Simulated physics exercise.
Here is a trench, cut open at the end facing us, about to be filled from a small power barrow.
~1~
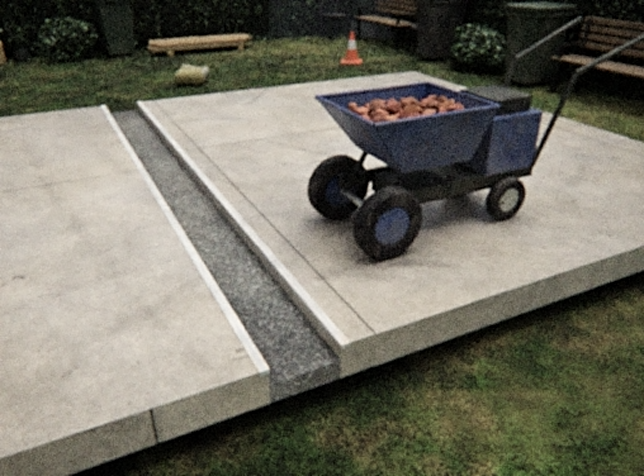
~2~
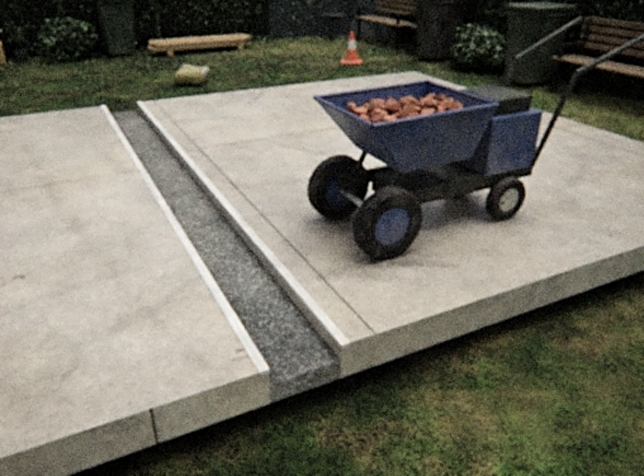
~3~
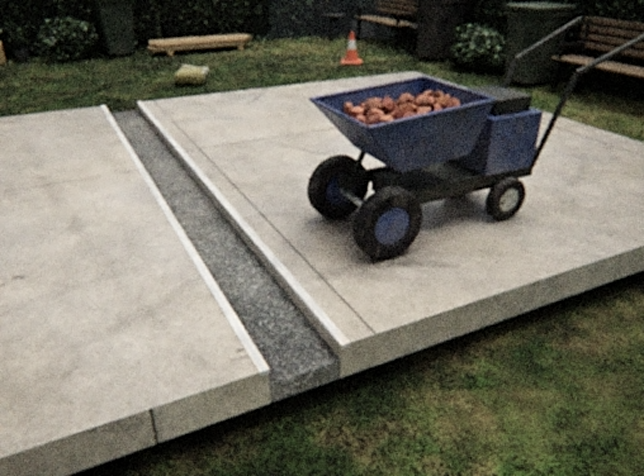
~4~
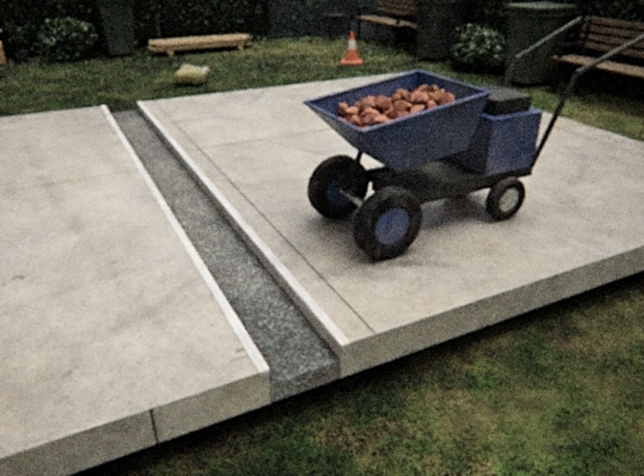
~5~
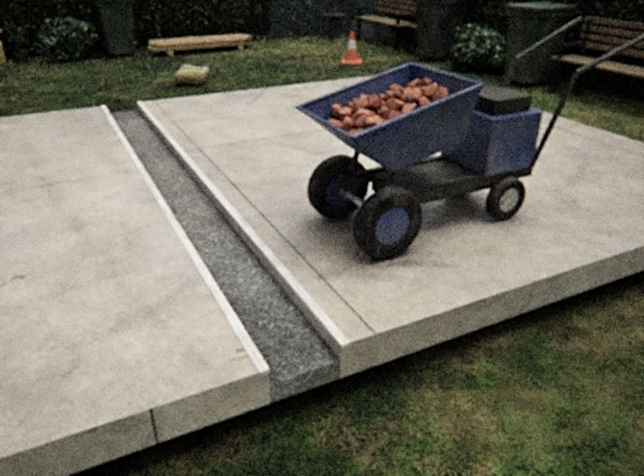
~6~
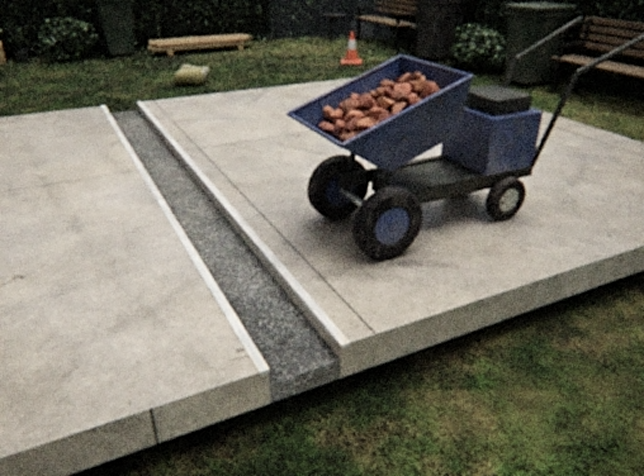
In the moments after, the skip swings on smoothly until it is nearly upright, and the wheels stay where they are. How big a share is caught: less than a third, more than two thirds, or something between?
Between the edges lies more than two thirds of the load.
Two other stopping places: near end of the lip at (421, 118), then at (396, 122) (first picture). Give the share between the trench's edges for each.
Near 50 % and 70 %.
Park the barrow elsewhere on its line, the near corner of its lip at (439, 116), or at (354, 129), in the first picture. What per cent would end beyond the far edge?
In turn 0 and 30 in a hundred.
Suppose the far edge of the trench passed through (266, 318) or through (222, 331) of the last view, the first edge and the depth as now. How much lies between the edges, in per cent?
About 60 and 90 per cent.
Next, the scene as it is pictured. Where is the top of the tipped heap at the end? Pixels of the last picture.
Close to (252, 241).
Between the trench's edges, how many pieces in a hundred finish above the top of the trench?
About 50 per cent.
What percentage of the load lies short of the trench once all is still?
Close to 10 per cent.
Soon after the last picture, skip tipped steeply; all in the skip.
A little later, skip tipped steeply; nearly all in the skip; a small part in or heaped over the trench; a stray few falling.
Later still, skip tipped right over; about a third in the skip; about two thirds in or heaped over the trench; a small part beyond it.
By the end, skip tipped right over; a small part short of the trench; most in or heaped over the trench; a small part beyond it.
